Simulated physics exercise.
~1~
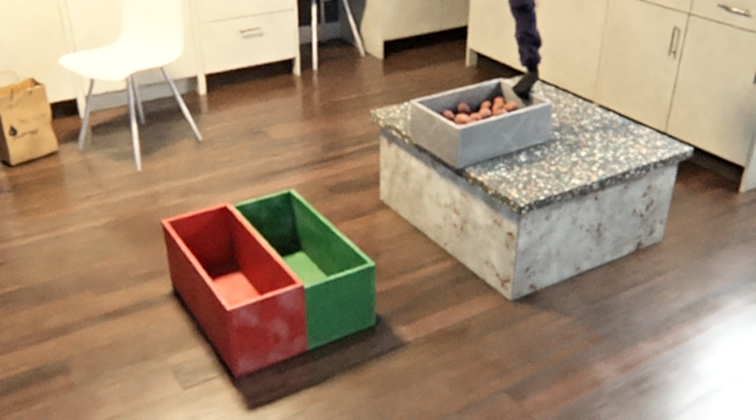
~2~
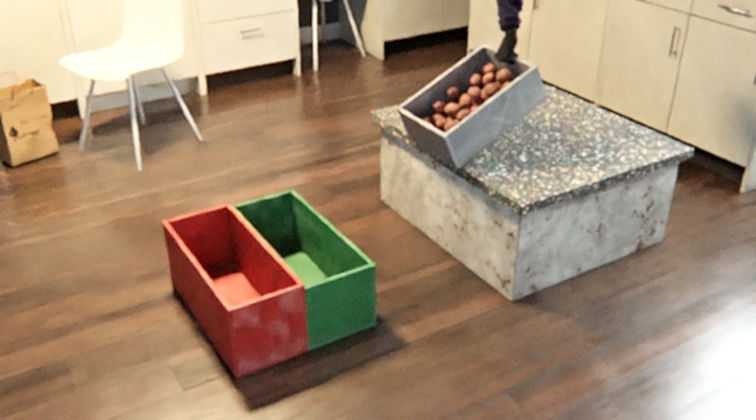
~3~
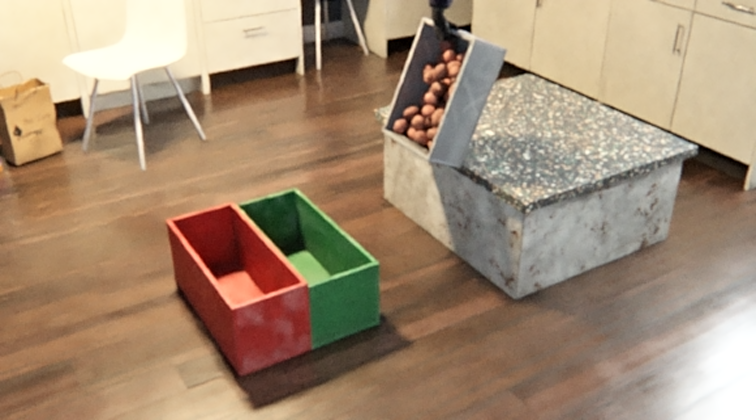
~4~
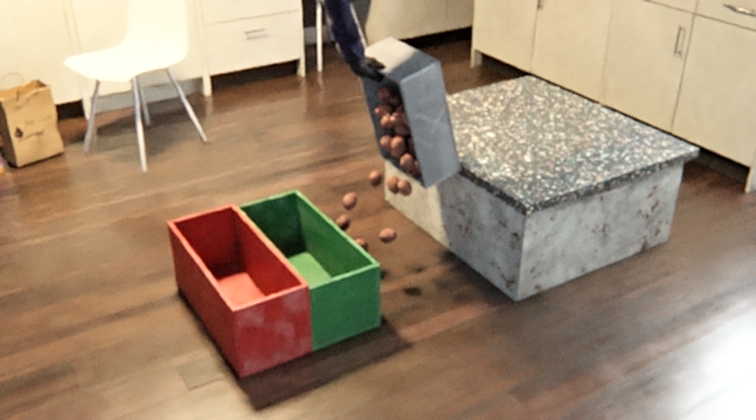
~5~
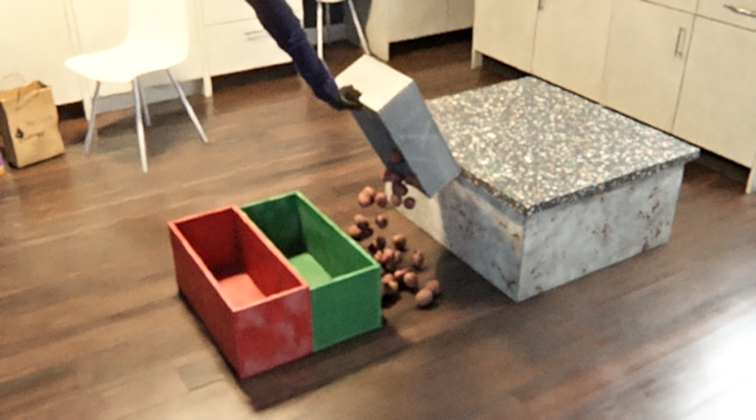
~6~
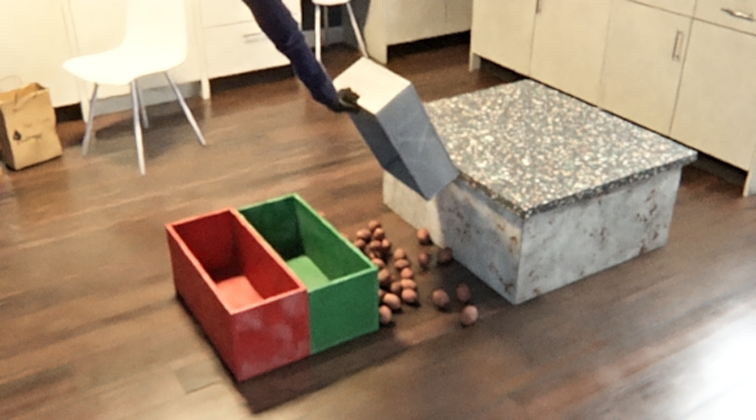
In a room with a dark wooden floor and pale cabinets, a grey crate of reddish-brown potatoes sits on a speckled-top bench, with a green tub and a red tote side by side on the floor to the left. A dark-sleeved arm lifts and tilts the crate toward the tubs. As it tips steeply past the bench's edge, potatoes begin spilling out. The crate turns further, almost upside down, and the rest pour down between the bench and the green tub. Finally, the arm holds the crate still while the potatoes lie scattered on the floor beside the green tub, both containers appearing empty.
